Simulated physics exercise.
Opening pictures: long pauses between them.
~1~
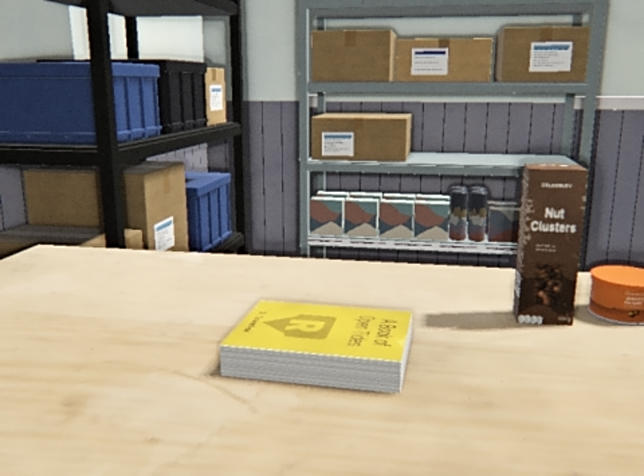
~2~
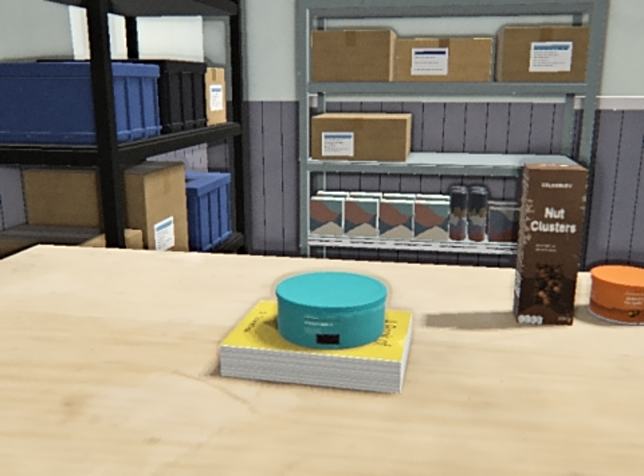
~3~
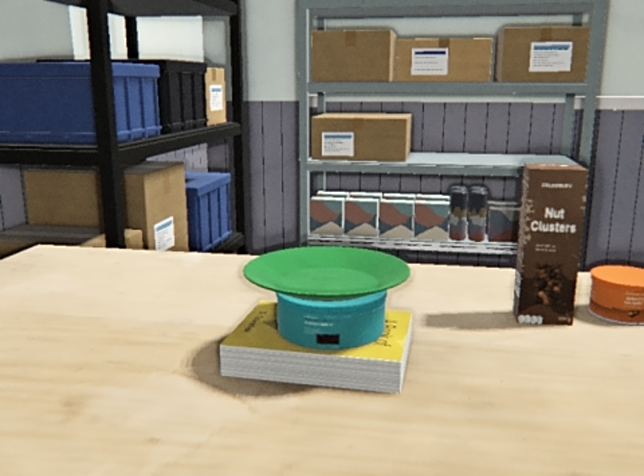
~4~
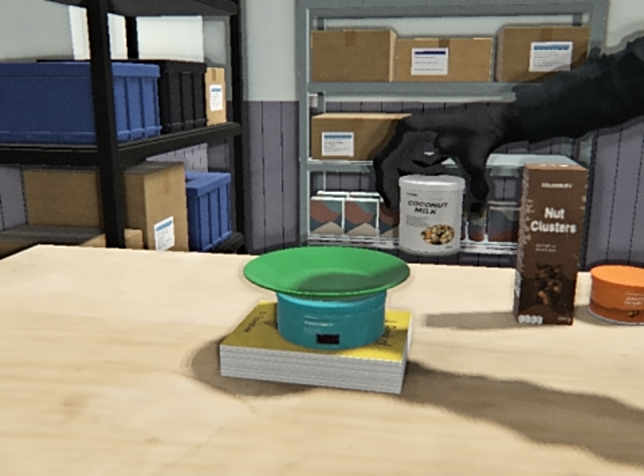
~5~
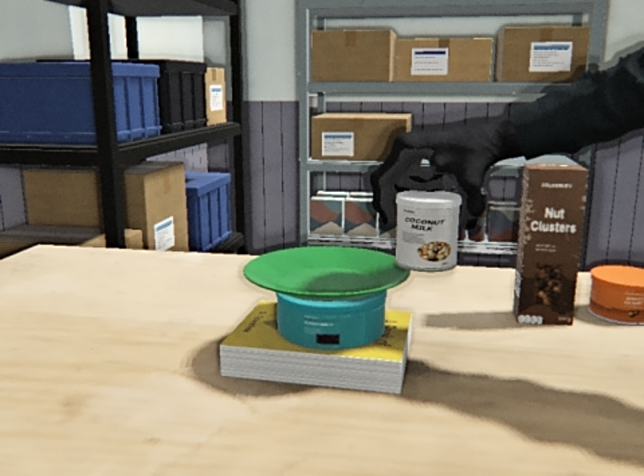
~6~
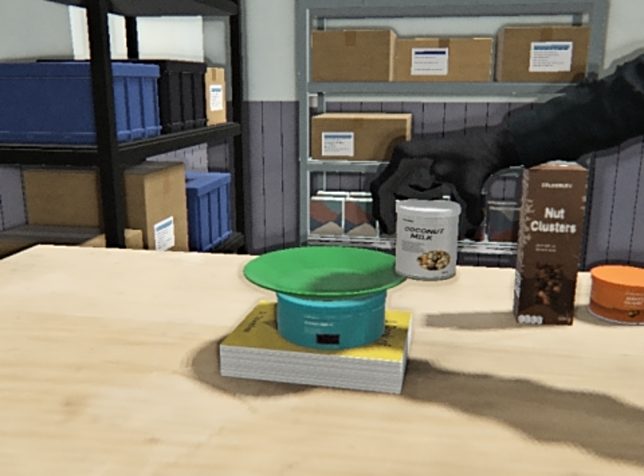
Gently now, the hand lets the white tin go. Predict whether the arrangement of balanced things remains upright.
I expect the pile not to stay intact.
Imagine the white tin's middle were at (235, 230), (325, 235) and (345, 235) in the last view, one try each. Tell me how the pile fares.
Try one: It topples; try two: It stands firm; try three: It stands firm.
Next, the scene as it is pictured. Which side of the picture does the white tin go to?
It ends up further right.
Then, 0.30 s later than the last frame, white tin now fallen.
Then, 0.40 s later than the last frame, things are still on the move.
When it is over, fallen, white tin; the other 5 as before. End places, in pixels of the last picture, white tin near (459, 343). The pile gives way.
